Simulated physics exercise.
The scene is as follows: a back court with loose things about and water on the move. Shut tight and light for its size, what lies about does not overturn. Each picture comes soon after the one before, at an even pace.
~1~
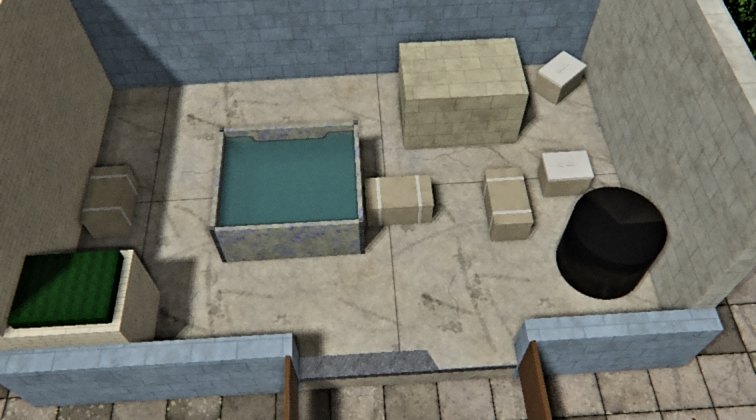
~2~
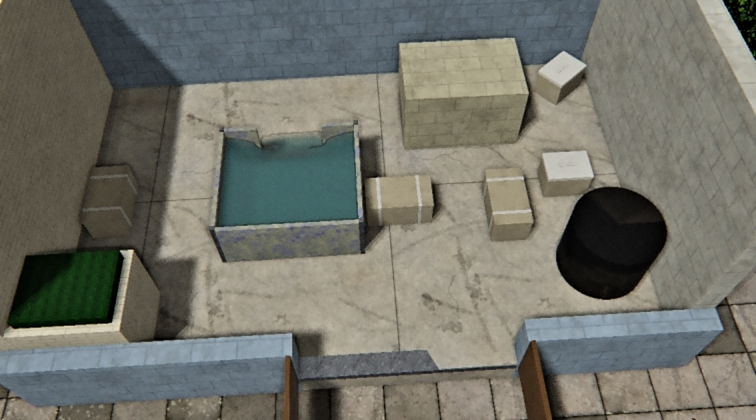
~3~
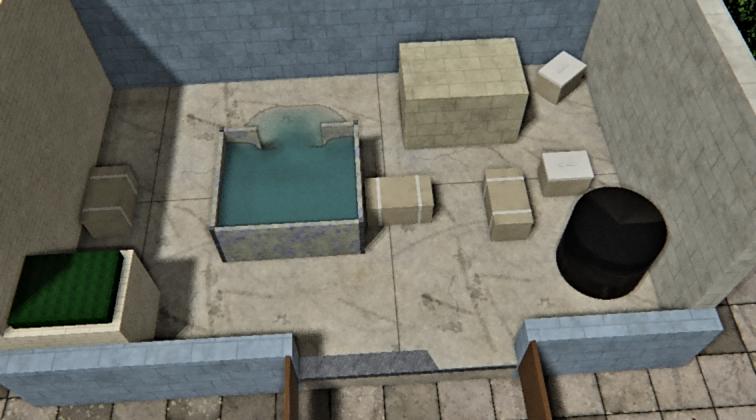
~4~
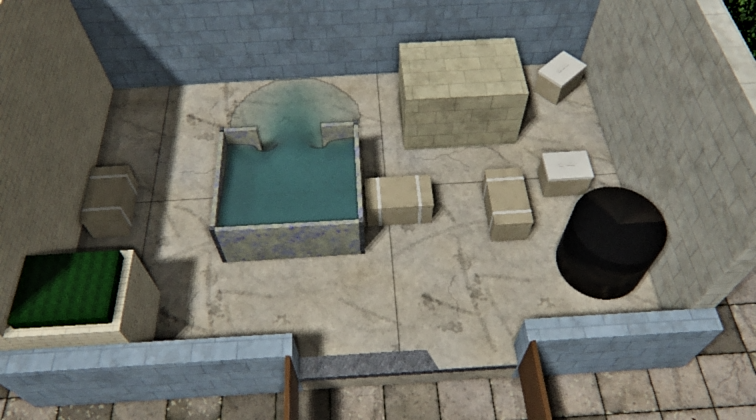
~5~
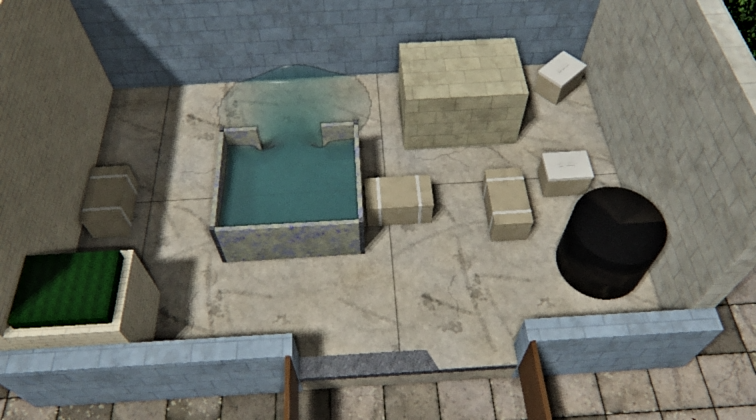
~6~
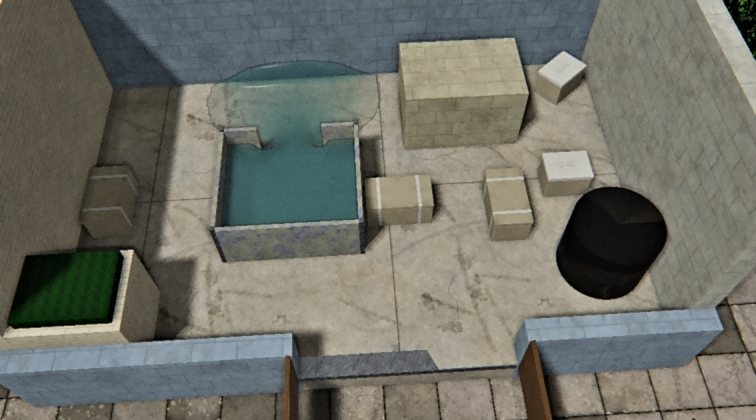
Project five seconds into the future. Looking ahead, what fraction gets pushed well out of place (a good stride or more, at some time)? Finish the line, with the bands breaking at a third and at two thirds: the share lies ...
The share lies between a third and two thirds.
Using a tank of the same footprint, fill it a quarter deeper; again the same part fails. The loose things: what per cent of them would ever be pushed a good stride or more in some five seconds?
60 per cent or so.
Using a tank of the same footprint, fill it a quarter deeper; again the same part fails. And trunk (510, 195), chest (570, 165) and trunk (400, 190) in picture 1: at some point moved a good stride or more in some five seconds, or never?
The first stopped before it, the second reached the mark, the third stopped before it.
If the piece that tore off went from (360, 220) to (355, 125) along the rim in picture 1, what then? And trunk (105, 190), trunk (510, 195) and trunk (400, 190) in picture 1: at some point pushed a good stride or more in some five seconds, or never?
The first: Never got that far; the second: Got that far; the third: Got that far.
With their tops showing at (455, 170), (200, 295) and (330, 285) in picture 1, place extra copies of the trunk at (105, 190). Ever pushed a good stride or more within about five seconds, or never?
The first sits tight, the second sits tight and the third sits tight.
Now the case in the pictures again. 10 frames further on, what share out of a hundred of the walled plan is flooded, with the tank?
Near 35 %.
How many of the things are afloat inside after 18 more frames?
You get 0.
A moment on, 0 of 5 are well off their spots; 0 afloat.
Next, 0 of 5 are well off their spots; 0 afloat.
Later, 2 of 5 are well off their spots; 0 afloat.
In the end, 3 of 5 are well off their spots, and 3 have been at some point; 3 afloat.
